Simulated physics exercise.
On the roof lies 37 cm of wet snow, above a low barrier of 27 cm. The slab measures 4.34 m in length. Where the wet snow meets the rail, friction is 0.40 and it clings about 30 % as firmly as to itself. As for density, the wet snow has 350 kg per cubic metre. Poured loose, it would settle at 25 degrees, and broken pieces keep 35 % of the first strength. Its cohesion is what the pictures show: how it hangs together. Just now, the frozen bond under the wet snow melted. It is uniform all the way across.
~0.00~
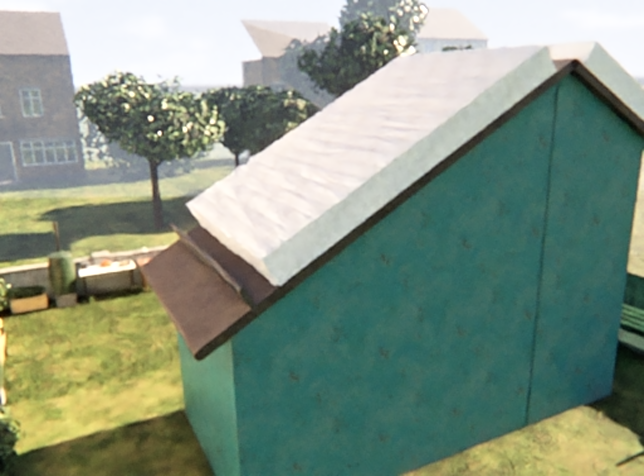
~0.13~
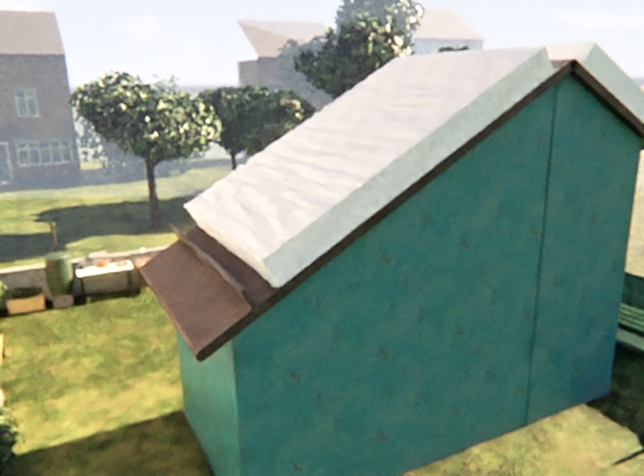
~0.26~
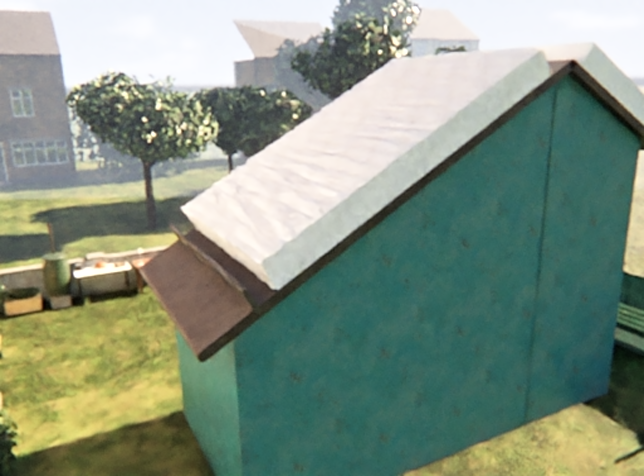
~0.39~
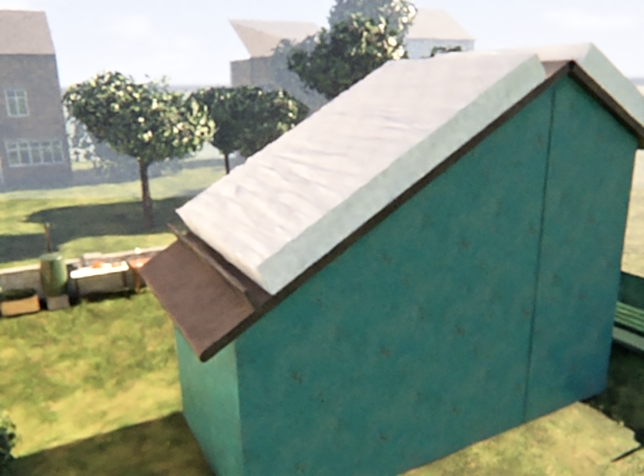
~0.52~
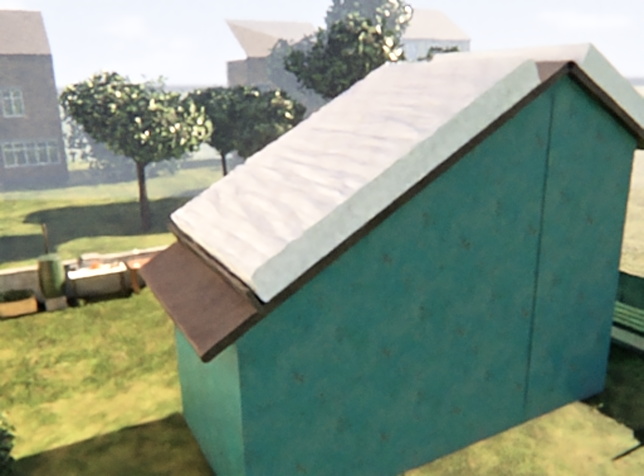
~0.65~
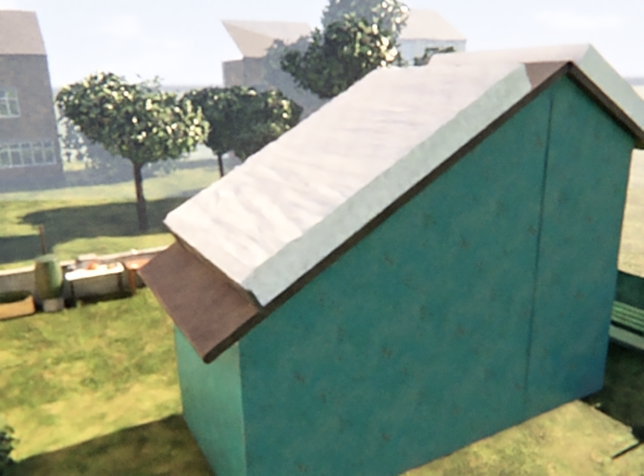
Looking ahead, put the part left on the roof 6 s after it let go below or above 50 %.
The part left up on the roof 6 s after it let go comes in beyond 50 %.
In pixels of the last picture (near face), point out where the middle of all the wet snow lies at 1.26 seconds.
Position: About (370, 198).
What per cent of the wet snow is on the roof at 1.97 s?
It's some 95 percent by my reckoning.
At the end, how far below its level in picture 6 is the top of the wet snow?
Roughly 0.4 m.
By 1.26 s, 100 % of the snow is on the roof.
By 1.97 s, 96 % of the snow is on the roof.
By 2.69 s, 91 % of the snow is on the roof.
By 3.40 s, 90 % of the snow is on the roof.
By 6.00 s, at the end, 90 % of the snow is on the roof.
